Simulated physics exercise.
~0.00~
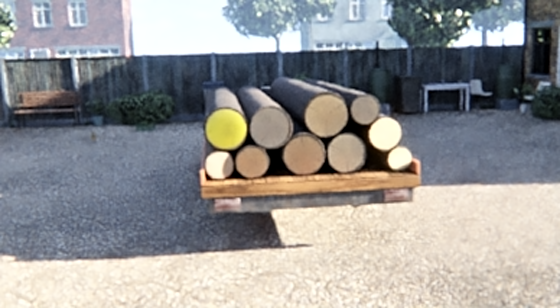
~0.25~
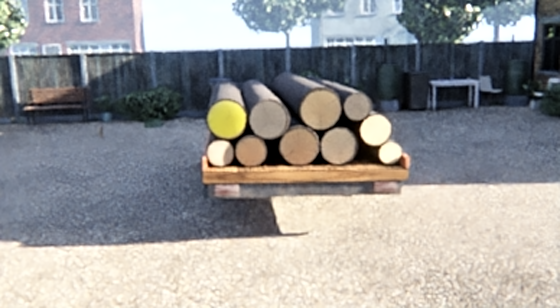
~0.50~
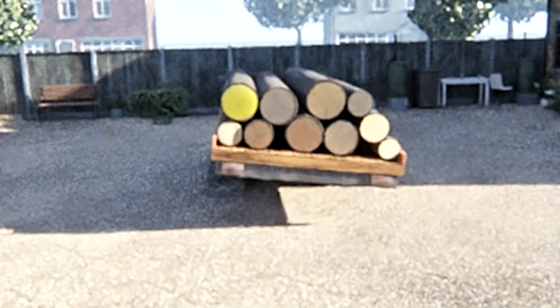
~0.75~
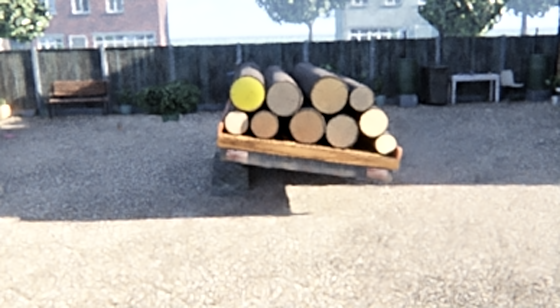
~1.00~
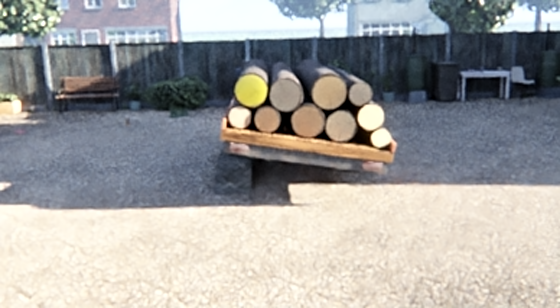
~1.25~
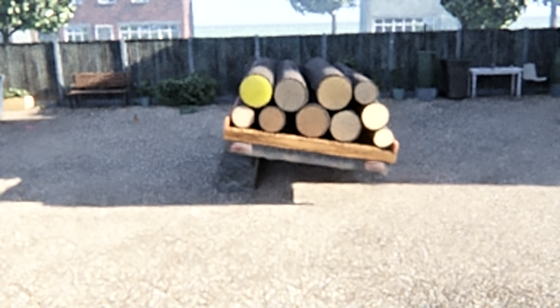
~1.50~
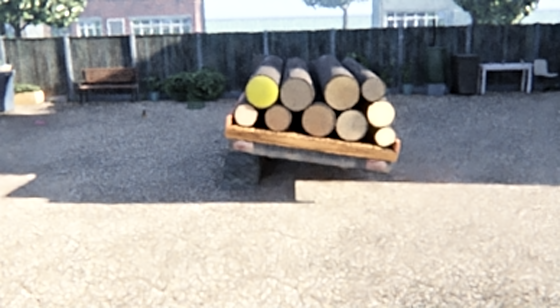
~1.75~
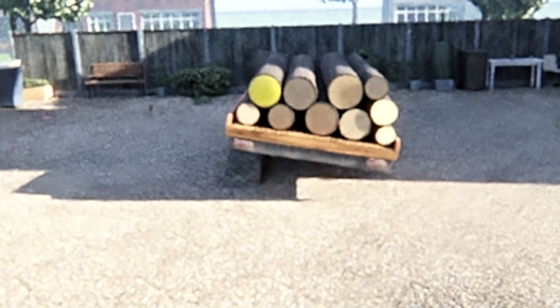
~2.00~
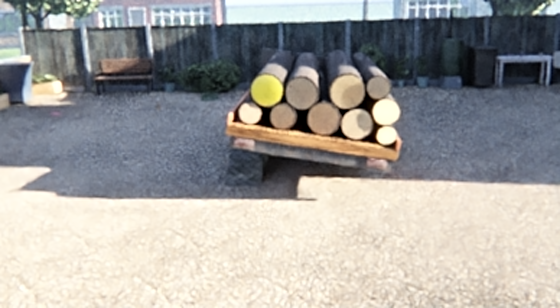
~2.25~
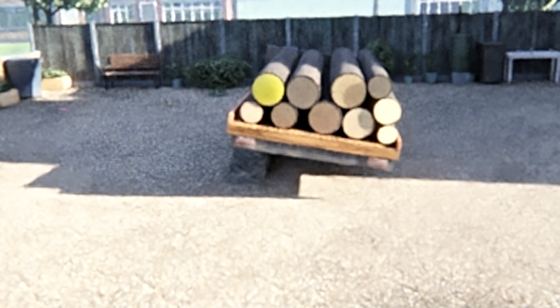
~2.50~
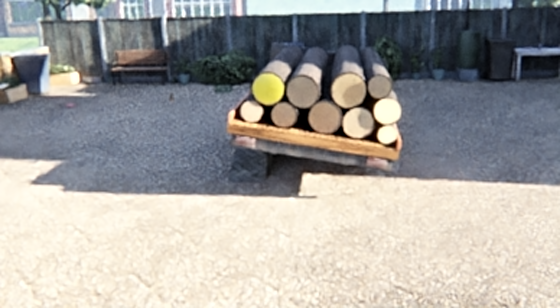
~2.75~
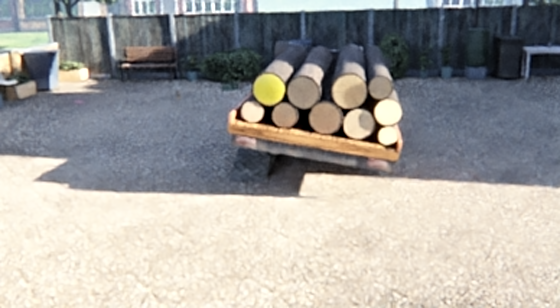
In a fenced yard, a low trailer of logs tilts and stops leaning, still fully loaded.
